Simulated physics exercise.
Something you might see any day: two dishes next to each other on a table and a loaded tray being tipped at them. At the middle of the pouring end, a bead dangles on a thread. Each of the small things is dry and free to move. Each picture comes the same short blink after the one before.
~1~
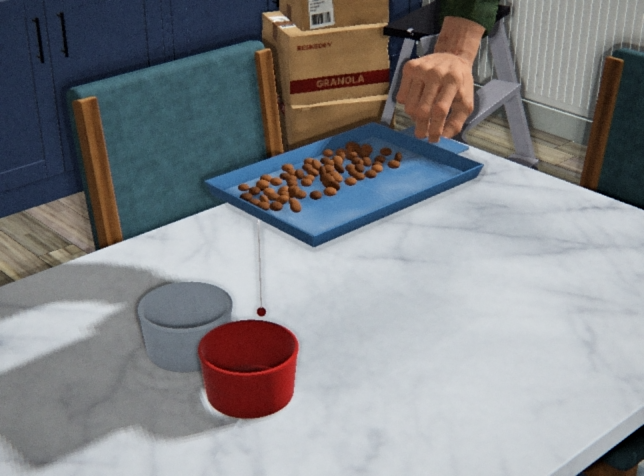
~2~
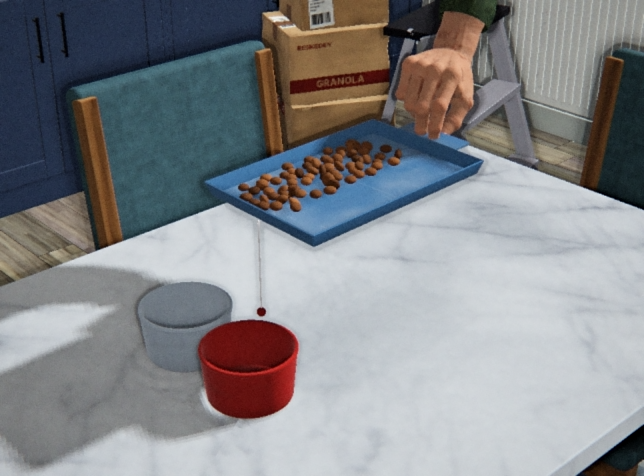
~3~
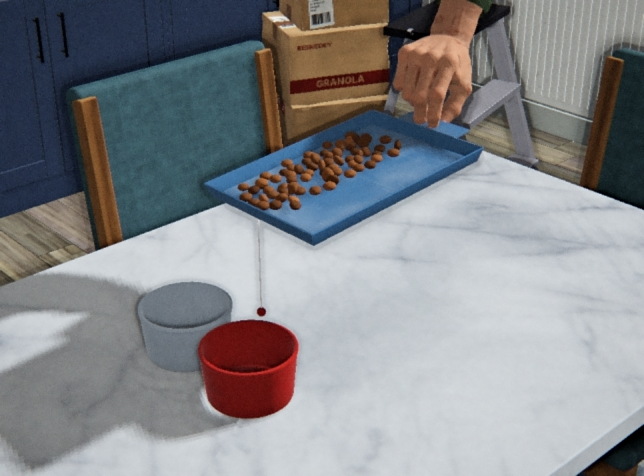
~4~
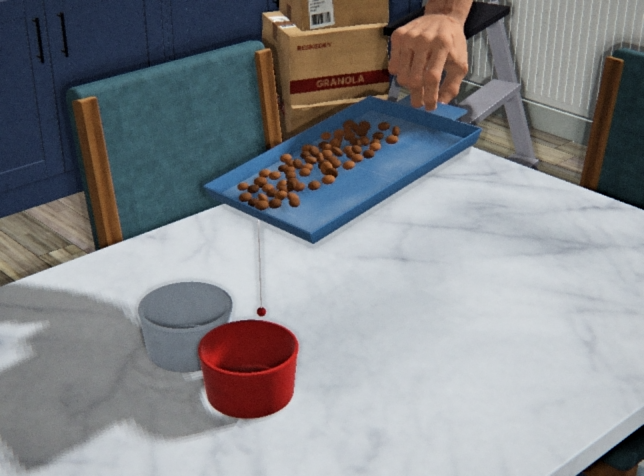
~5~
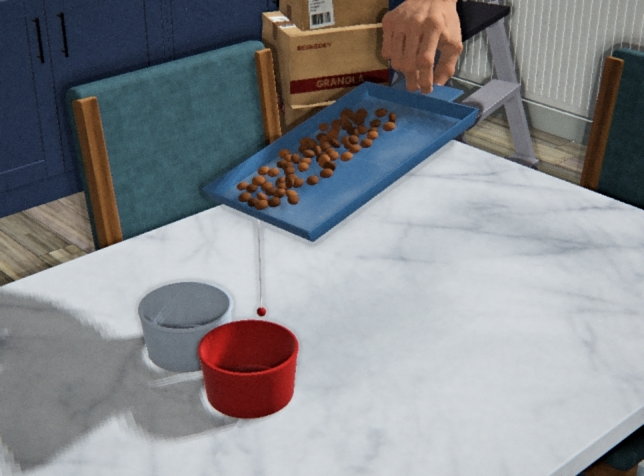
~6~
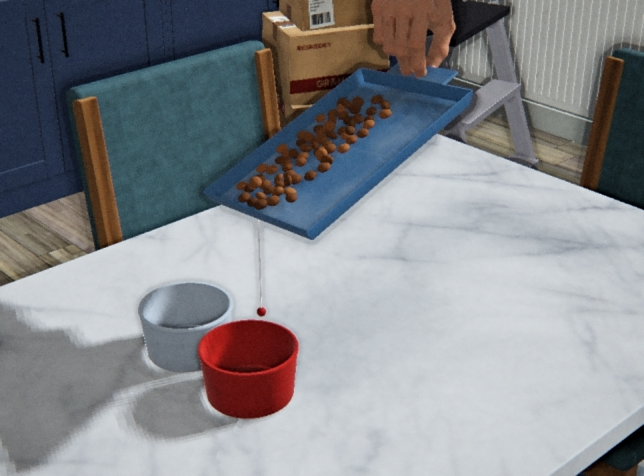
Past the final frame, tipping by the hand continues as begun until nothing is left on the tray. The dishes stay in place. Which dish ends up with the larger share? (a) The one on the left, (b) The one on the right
(a) The one on the left.
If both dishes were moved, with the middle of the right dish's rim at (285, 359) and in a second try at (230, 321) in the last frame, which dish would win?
In the first try it's the left-side dish, and in the second it's the right-side dish.
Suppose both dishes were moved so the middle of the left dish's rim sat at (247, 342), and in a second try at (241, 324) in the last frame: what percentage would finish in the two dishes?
In order: 10 per cent and 30 per cent.
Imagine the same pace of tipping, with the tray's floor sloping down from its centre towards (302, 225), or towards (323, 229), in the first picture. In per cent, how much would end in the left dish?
For the first aim it is 0 in a hundred, for the second 0 in a hundred.
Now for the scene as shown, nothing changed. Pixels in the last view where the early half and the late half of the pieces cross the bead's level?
The first part passes (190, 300); everything after passes (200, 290).
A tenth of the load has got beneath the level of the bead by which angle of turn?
That happens at around 75°.
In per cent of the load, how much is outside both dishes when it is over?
Roughly 10 in a hundred.
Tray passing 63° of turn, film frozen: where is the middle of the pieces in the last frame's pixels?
The load is centred around (233, 190).
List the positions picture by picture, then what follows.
The first picture shows corners of the pouring end near (212, 181) and (314, 233), level; middle of the load near (322, 172), bits of dog kibble; left dish near (149, 340); right dish near (211, 384); bead on its thread near (261, 312).
The second picture shows corners of the pouring end near (212, 182) and (314, 232), level; middle of the load near (322, 170).
The third picture shows corners of the pouring end near (211, 183) and (313, 231), tipped barely, lowest at the left corner; middle of the load near (322, 165).
The fourth picture shows corners of the pouring end near (210, 185) and (311, 230), tipped a little, lowest at the left corner; middle of the load near (320, 158).
The fifth picture shows corners of the pouring end near (210, 187) and (309, 228), tipped clearly, lowest at the left corner; middle of the load near (318, 151).
The sixth picture shows corners of the pouring end near (209, 190) and (307, 227), tipped clearly, lowest at the left corner; middle of the load near (315, 145); left dish near (149, 340); right dish near (211, 384).
Shortly afterwards, tray tipped steeply; all but a few on the tray; a little in the air.
Next, tray tipped past a quarter turn; a little on the tray; a little in the right dish; near two thirds in the left dish; a little outside both; near a quarter in the air.
Some moments later, tray tipped past a quarter turn; near a quarter in the right dish; the bulk in the left dish; a little outside both.
In the end, tray tipped past a quarter turn; near a quarter in the right dish; the bulk in the left dish; a little outside both.
